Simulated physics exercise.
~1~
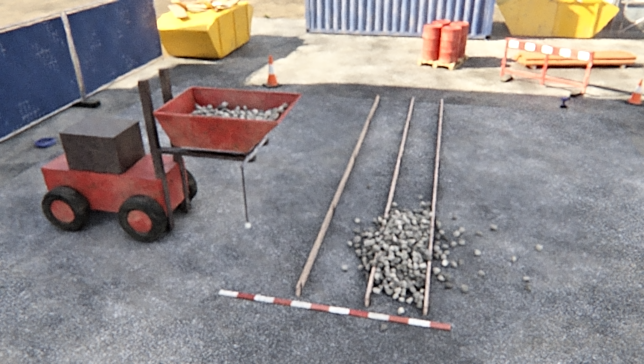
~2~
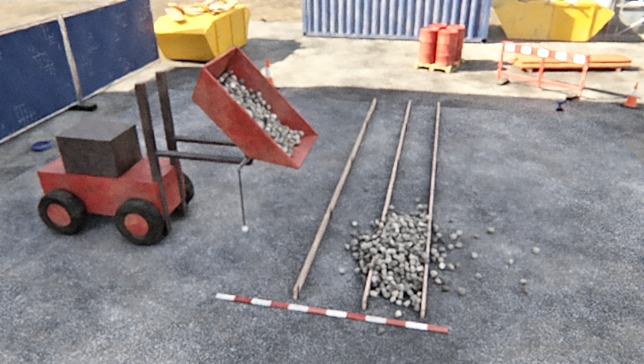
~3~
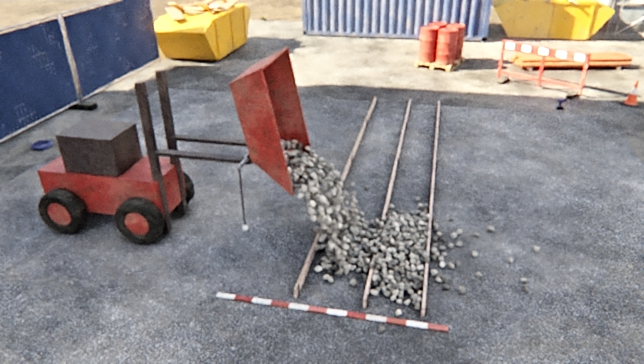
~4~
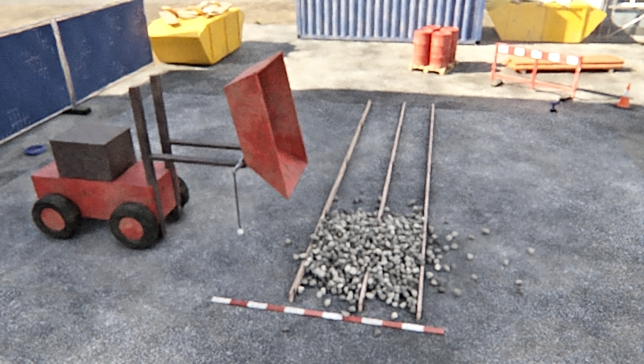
At the start, a small red forklift on the left holds up a red skip of grey stones, while an earlier heap lies loose among three long planks on the dark ground. The skip swings forward, its floor tilting steeply toward the planks, yet the stones stay inside. As it tips further, they pour over the lower edge in a thick stream, landing beside the old heap. Most settle between the left and middle planks, barely adding to the stones beyond. At the end, the emptied skip hangs steeply tipped above a broader, low pile behind the red-and-white staff.
